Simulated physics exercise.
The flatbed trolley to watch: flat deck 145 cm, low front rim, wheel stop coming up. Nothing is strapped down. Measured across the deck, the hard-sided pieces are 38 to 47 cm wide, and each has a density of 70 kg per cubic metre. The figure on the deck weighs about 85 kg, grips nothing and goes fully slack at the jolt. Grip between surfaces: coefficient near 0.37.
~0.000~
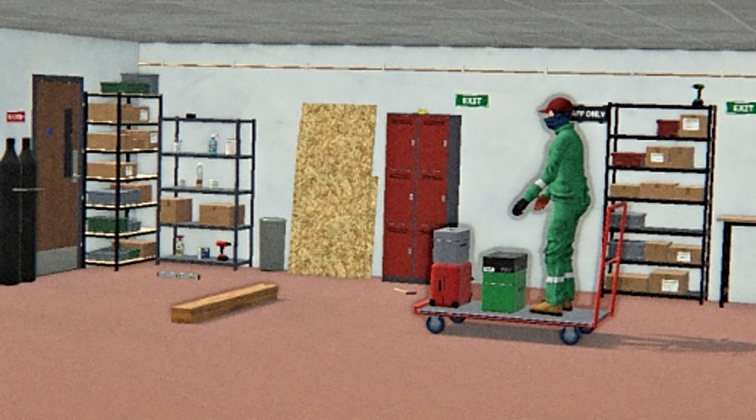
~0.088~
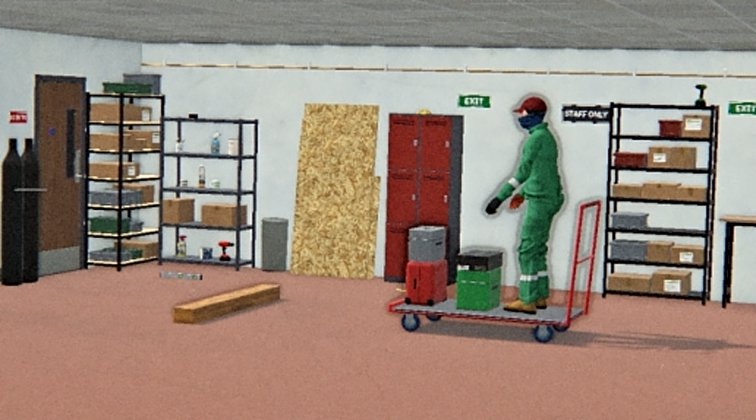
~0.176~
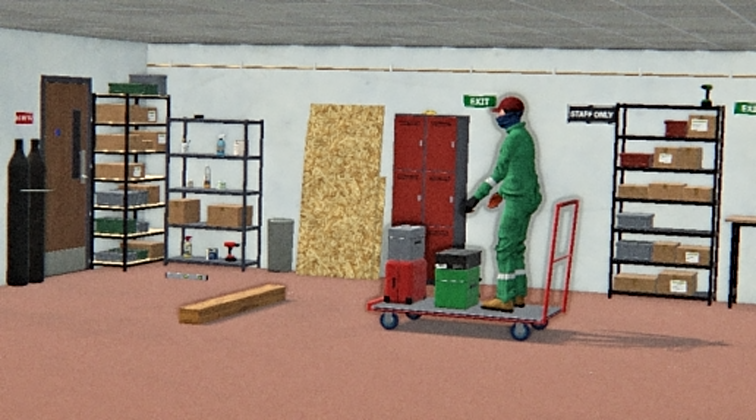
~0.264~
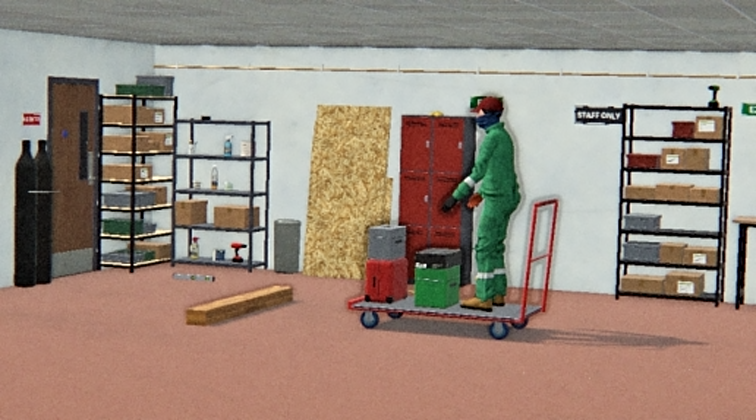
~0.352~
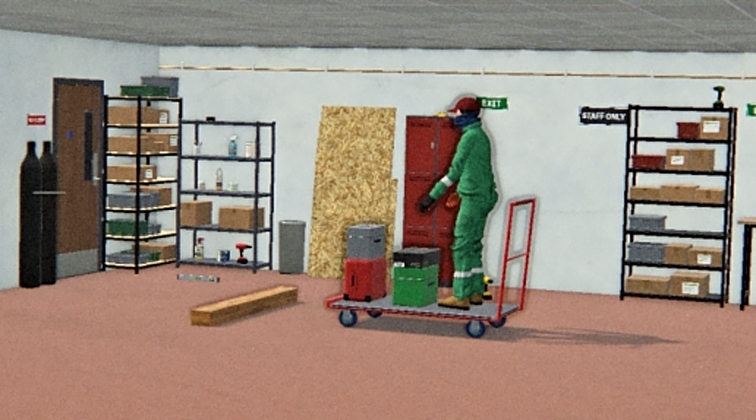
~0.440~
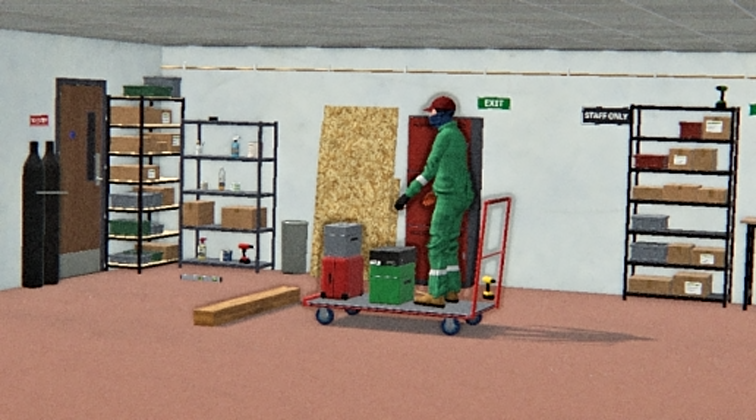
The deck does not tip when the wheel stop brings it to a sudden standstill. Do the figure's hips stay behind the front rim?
No, they are carried over the rim.
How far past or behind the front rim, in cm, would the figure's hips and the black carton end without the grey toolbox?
In that case hips 50 past, black 220 past.
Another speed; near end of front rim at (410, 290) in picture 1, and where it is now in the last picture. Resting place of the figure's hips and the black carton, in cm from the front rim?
The hips would stop 50 cm behind the front rim, the black one 0 cm behind it.
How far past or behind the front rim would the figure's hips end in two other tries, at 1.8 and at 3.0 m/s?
First try: About 40 cm behind; second try: About 90 cm past.
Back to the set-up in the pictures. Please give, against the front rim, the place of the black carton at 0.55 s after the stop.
Some 60 cm past it.
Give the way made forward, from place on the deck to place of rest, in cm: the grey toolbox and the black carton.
Grey 460, black 230; both in cm.
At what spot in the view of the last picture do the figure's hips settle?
(158, 273).
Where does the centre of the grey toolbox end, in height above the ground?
Height: Roughly 10 centimetres.
The wheels strike at 0.70 s.
After 1.25 s the figure's hips are 16 cm past the rim, near (235, 256) in the last picture's view.
After 1.70 s the figure's hips are 84 cm past the rim, near (168, 266) in the last picture's view.
When all is still (4.3 s), past the rim, grey toolbox, red suitcase, black carton, green toolbox and the figure's hips; nothing is left behind it.
